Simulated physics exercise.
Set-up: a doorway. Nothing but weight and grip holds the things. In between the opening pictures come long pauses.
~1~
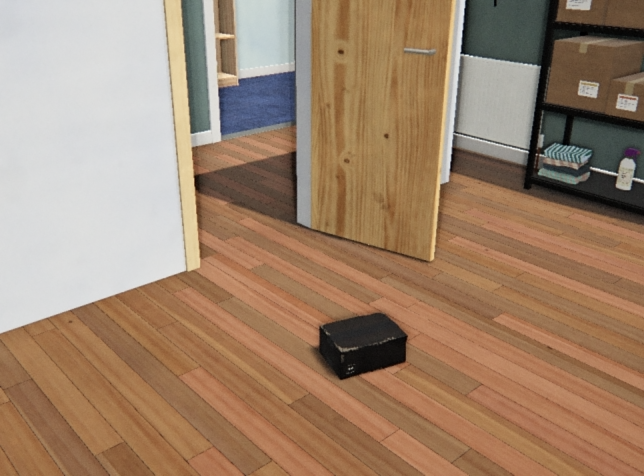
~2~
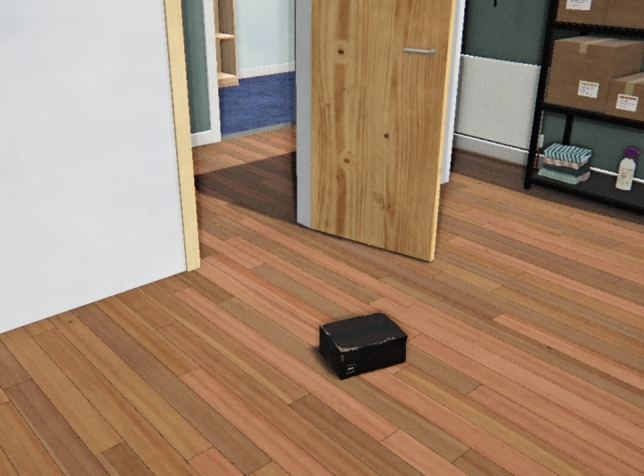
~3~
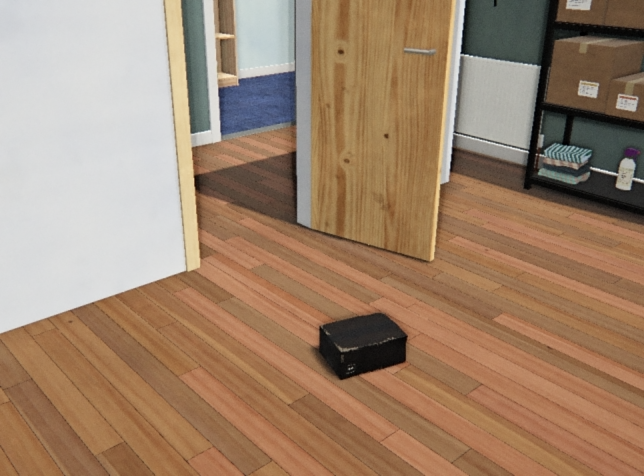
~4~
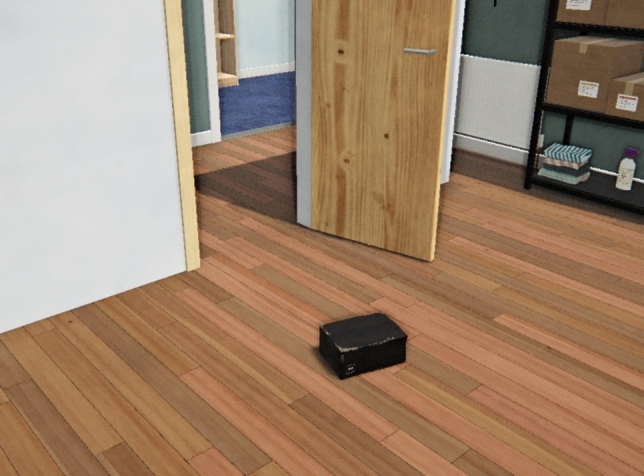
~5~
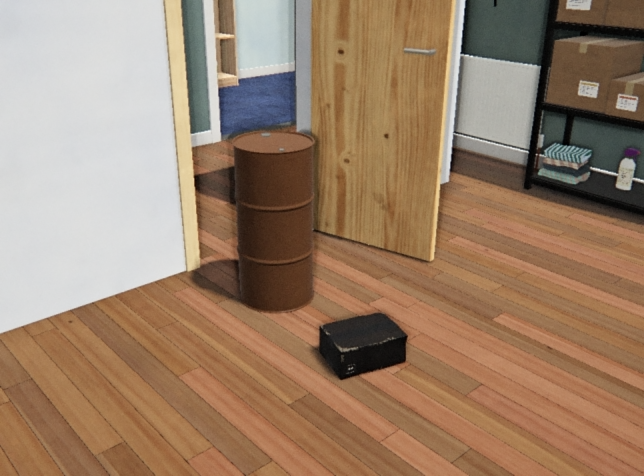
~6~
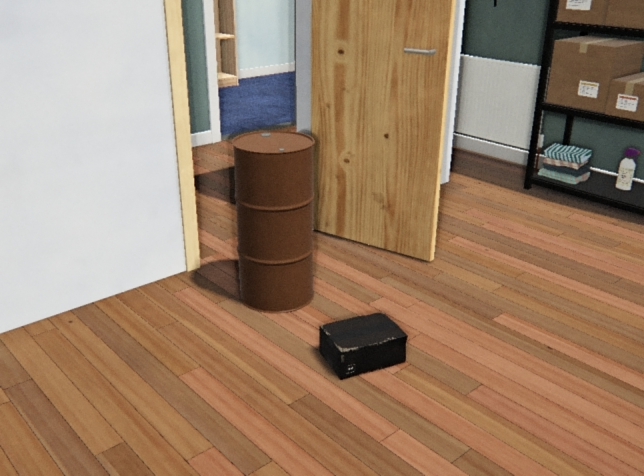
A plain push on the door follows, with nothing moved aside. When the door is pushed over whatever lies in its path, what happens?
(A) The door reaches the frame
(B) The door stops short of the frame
B.
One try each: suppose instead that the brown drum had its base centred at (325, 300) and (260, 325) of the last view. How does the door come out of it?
So the first time it is halted early, and the second time it completes its arc.
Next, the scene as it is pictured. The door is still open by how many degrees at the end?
The door ends up some 50° open.
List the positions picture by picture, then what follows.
In the first picture, door wide open and still; black parcel (362, 344).
In the second picture, door wide open and still; black parcel (362, 344).
In the third picture, door wide open and still; black parcel (362, 344).
In the fourth picture, door wide open and still; black parcel (362, 344).
In the fifth picture, door wide open and still; black parcel (362, 344).
In the sixth picture, door wide open and still; brown drum (275, 222); black parcel (362, 344).
Then, 0.50 s later than the last frame, door at 89°.
Then, 0.80 s later than the last frame, door at 73°.
Then, 1.10 s later than the last frame, door at 55°.
When it is over, door at 50°; both as before. End places, in pixels of the last picture, brown drum near (273, 222).
